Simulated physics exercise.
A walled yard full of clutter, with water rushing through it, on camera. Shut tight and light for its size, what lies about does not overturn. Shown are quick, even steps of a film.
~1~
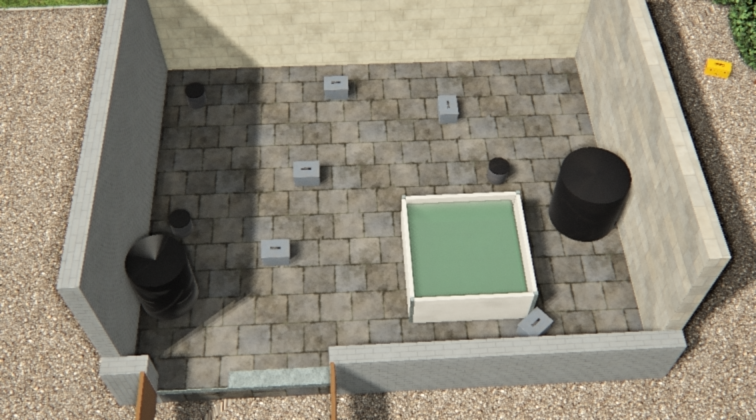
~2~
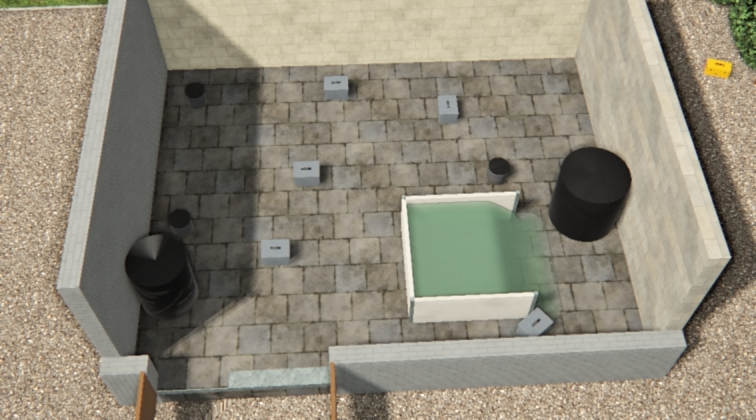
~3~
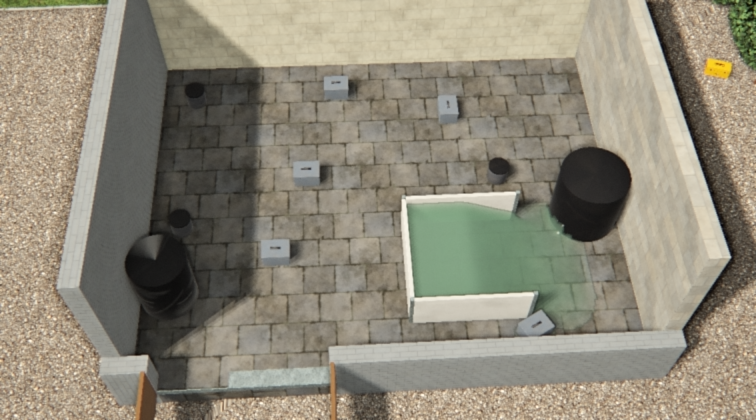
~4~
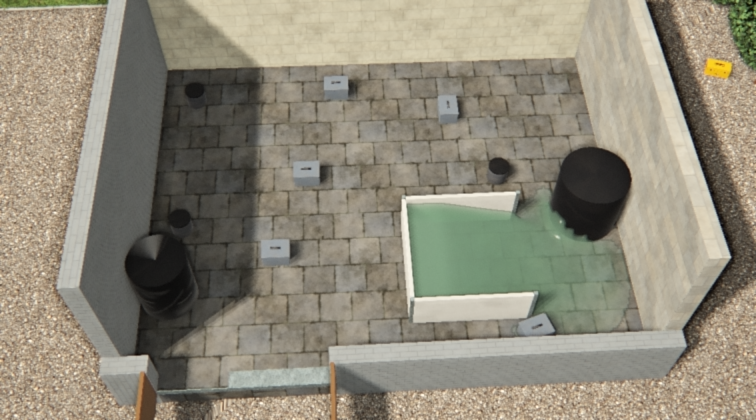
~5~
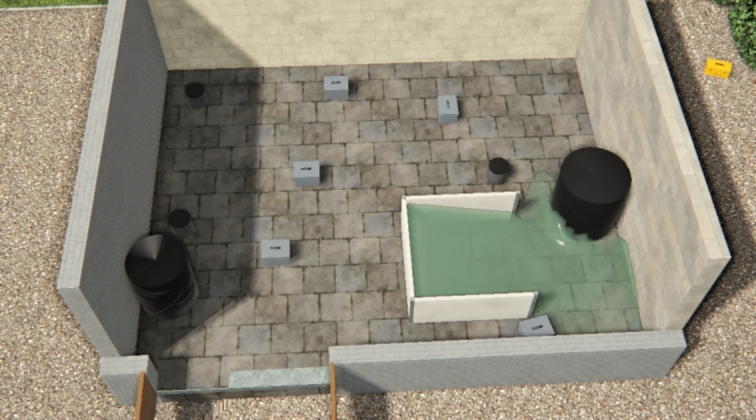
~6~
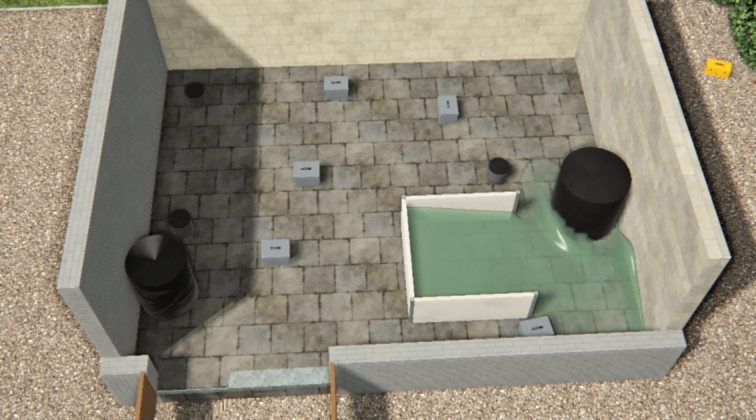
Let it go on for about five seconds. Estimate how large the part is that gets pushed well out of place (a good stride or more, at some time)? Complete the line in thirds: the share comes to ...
The share comes to less than a third.
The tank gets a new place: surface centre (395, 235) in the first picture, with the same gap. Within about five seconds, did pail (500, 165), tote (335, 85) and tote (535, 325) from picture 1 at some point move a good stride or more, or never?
Object by object, in turn: Travelled a good distance, lingered near its place, travelled a good distance.
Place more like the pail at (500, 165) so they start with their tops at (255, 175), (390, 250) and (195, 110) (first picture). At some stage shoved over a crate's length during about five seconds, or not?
Listed in order: Hardly budges, hardly budges, then hardly budges.
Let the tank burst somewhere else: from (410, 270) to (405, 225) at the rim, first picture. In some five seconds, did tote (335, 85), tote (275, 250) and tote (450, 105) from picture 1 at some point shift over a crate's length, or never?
Falls short, travels that far, falls short.
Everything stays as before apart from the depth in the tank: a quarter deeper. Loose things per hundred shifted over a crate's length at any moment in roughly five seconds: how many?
Around 50 in a hundred.
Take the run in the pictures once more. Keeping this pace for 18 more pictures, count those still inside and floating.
1 of them.
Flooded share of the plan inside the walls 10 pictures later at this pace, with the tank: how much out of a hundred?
35 per cent.
A moment on, 0 of 8 are well off their spots; 0 afloat.
Next, 1 of 8 are well off their spots; 1 afloat.
Later, 1 of 8 are well off their spots; 1 afloat.
In the end, 1 of 8 are well off their spots, and 1 have been at some point; 1 afloat.
